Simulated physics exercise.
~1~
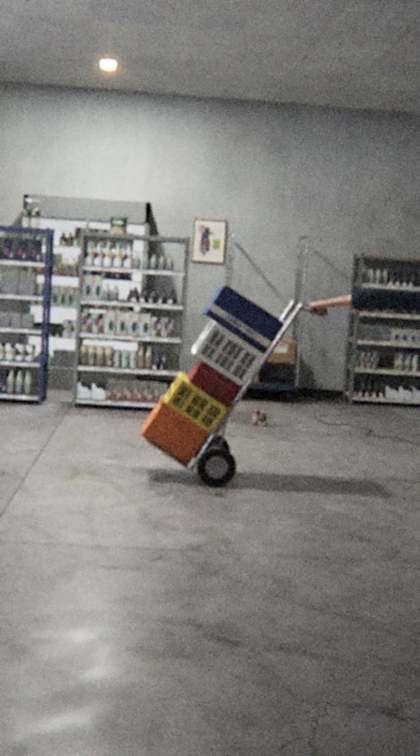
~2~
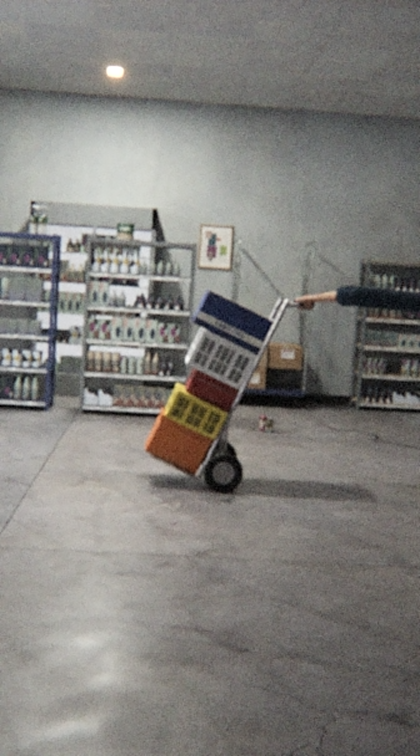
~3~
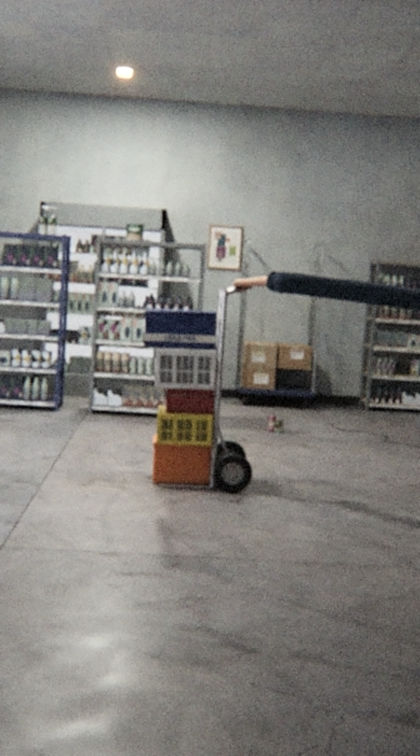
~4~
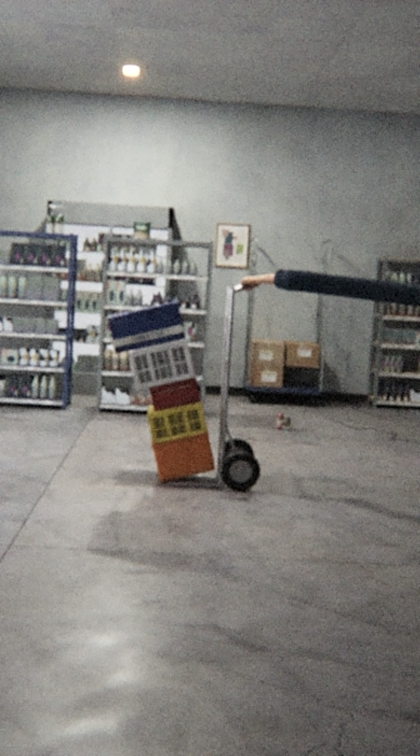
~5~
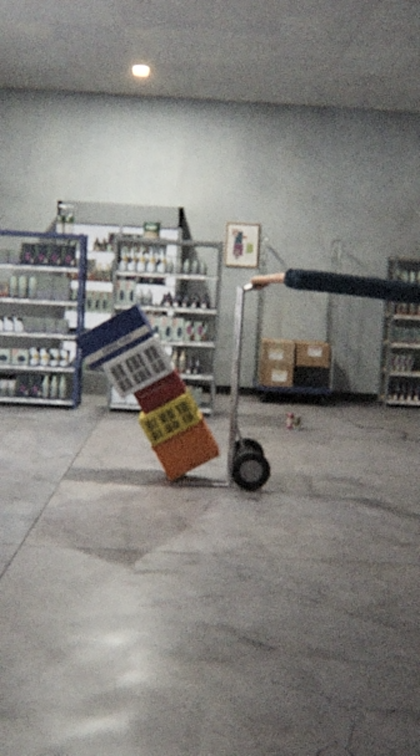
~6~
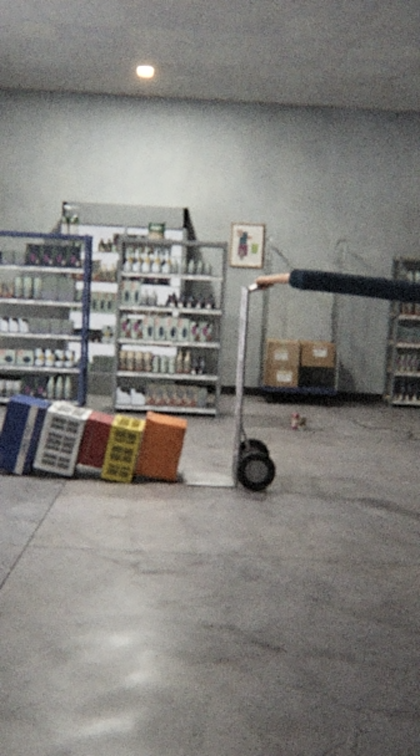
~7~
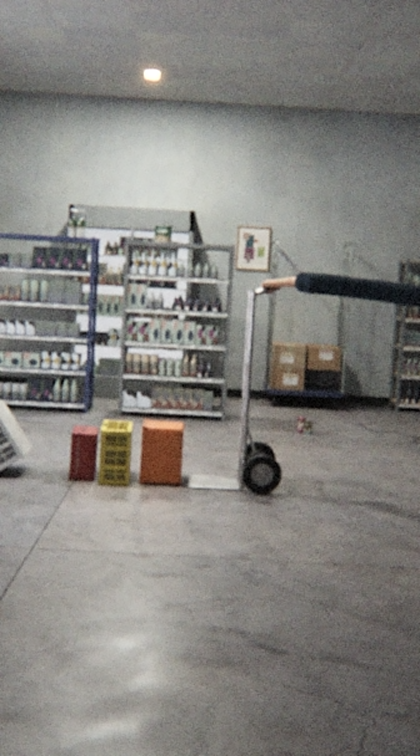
A dark-sleeved arm reaches in from the right and grips the handle of a two-wheeled hand truck, seen side-on across a grey concrete storeroom with bottle-filled shelves behind. Leaning back on the truck is a stack with an orange tote at the bottom, then a yellow crate, a red box, a white crate and a blue box on top. The arm swings the truck upright and holds it there. The stack keeps tipping left, leans away and crashes to the floor. The pieces spread leftward, the blue one leaving view, while the orange tote lies on its side near the empty truck.
